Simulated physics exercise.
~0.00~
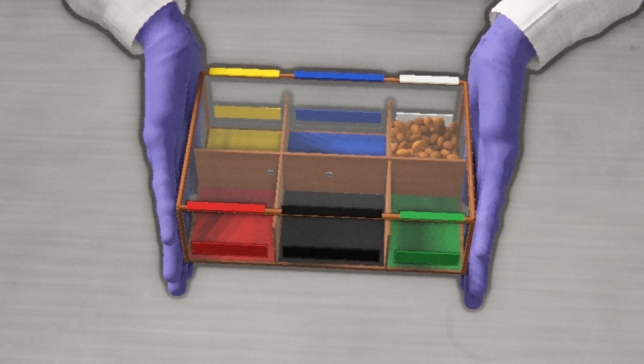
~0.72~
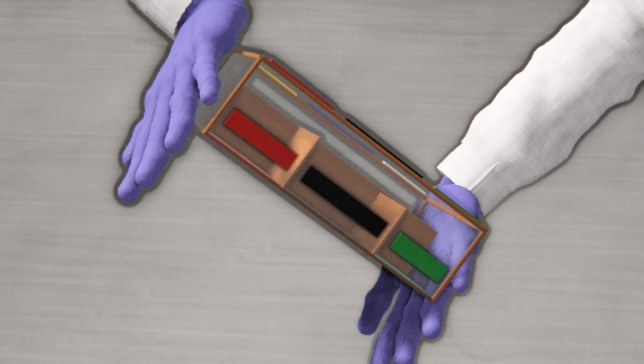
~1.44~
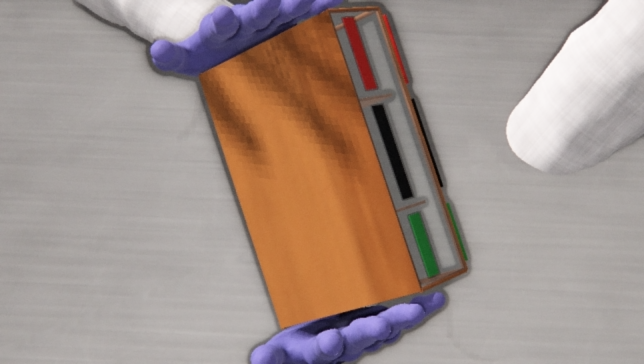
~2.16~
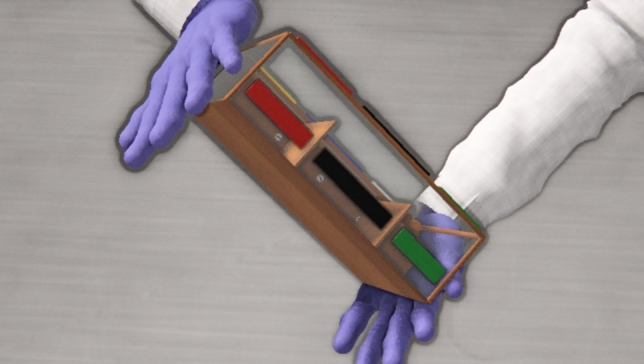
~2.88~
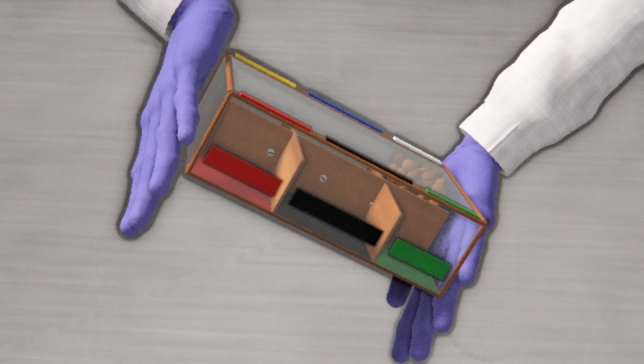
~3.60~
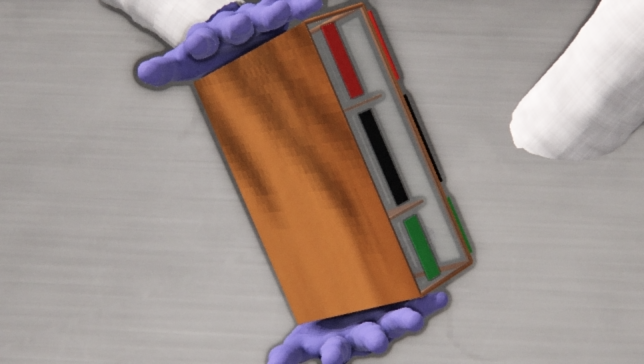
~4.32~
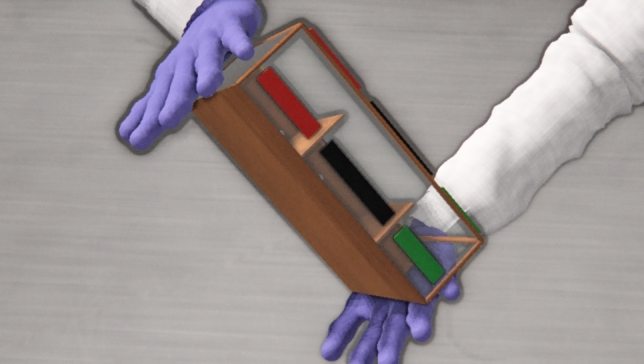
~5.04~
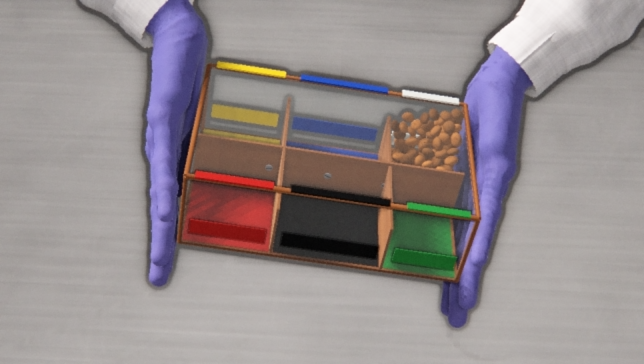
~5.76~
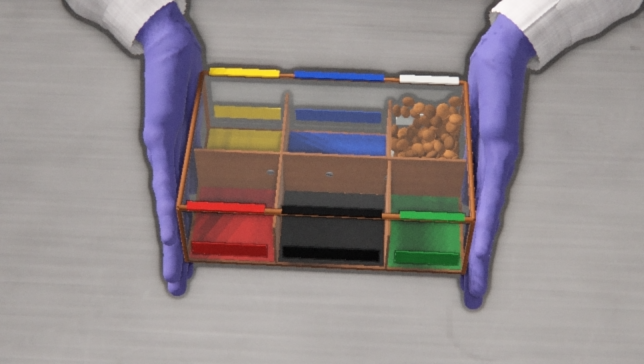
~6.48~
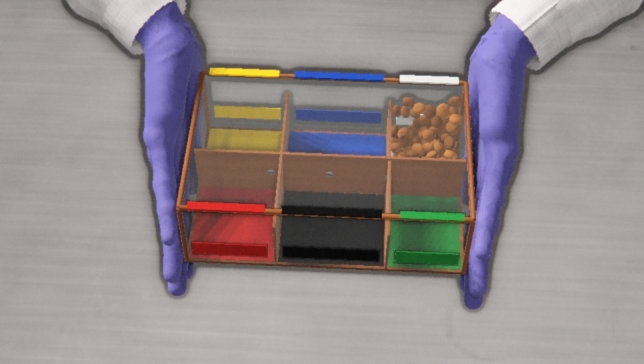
Purple-gloved hands tilt a divided box back and forth, then level it, brown pieces still in the white-marked compartment.
